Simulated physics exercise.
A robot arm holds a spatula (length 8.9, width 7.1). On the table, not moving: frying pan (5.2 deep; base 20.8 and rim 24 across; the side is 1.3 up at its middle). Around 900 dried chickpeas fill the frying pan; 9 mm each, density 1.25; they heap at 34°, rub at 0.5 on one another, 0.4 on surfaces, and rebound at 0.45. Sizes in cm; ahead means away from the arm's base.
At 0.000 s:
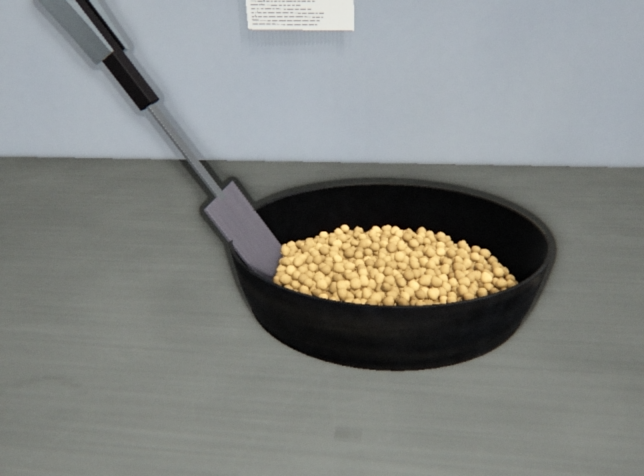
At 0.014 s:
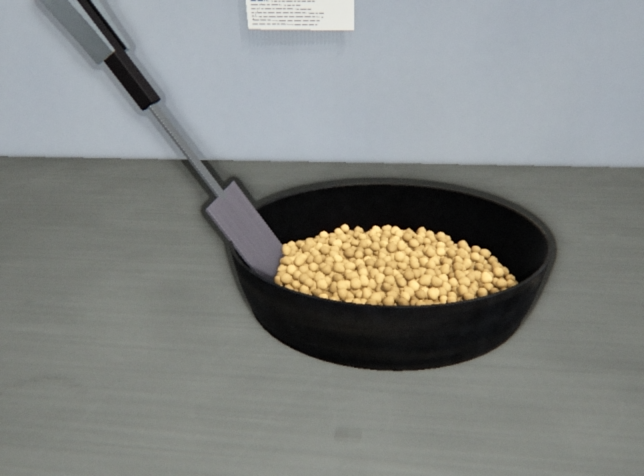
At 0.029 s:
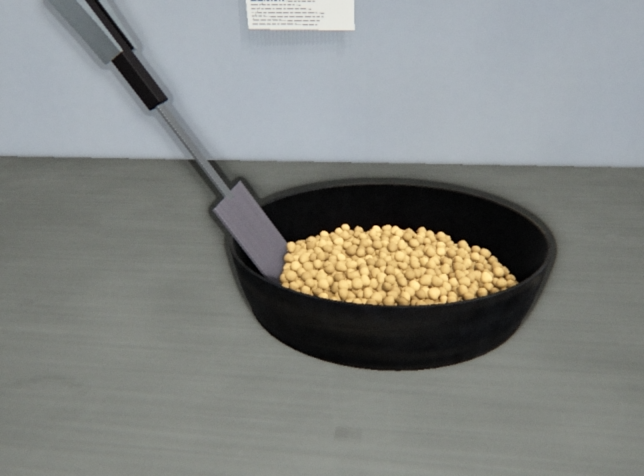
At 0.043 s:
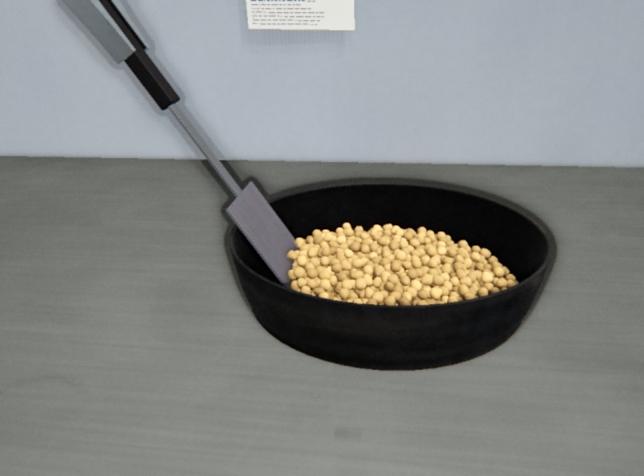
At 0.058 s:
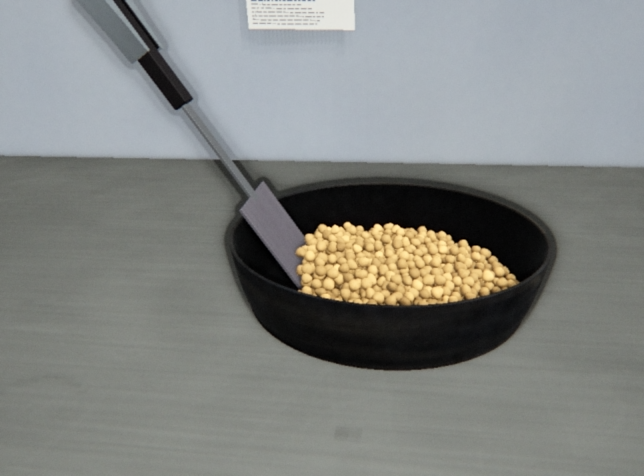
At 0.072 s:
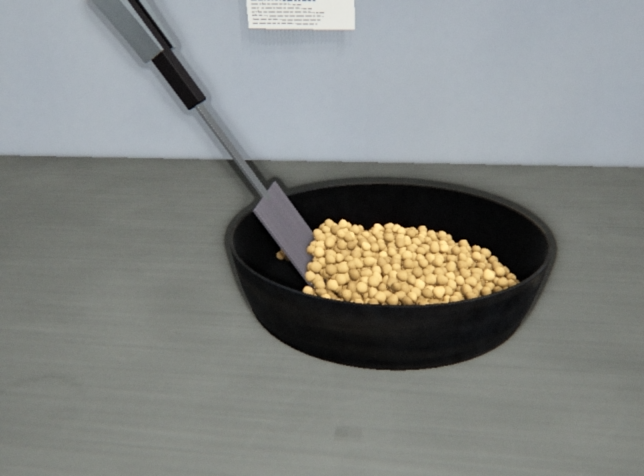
A spatula held by a robot arm slid slowly to the right inside a black frying pan, pushing against the left side of a heap of dried chickpeas while the pan stayed still.
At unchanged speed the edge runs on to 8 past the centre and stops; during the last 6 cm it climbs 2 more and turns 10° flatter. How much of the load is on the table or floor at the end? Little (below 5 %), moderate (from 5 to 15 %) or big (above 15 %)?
Share on the table or floor: Little (below 5 %).
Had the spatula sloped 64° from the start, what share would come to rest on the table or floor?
Then about 5 per cent.
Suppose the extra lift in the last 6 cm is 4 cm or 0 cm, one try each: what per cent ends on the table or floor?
Some 5 and 0 per cent.
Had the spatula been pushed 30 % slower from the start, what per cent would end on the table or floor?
Then about 0 per cent.
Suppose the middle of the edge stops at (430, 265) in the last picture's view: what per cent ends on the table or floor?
About 0 per cent.
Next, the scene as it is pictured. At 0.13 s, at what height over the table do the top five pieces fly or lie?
Roughly 5 cm.
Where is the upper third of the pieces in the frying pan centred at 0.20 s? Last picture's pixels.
At about (448, 259).
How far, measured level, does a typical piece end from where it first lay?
About 2 cm.
By 0.13 s, sloping 56°, highest piece 5 above the table; 900 in the frying pan.
By 0.20 s, sloping 52°, highest piece 6 above the table; 900 in the frying pan.
By 0.43 s, sloping 46°, highest piece 6 above the table; 886 in the frying pan, 12 on the table or floor, 2 on the blade or in flight.
By 1.48 s, sloping 46°, highest piece 6 above the table; 886 in the frying pan, 14 on the table or floor.
Final count, 886 in the frying pan, 14 on the table or floor. That is 2 % on the table or floor.
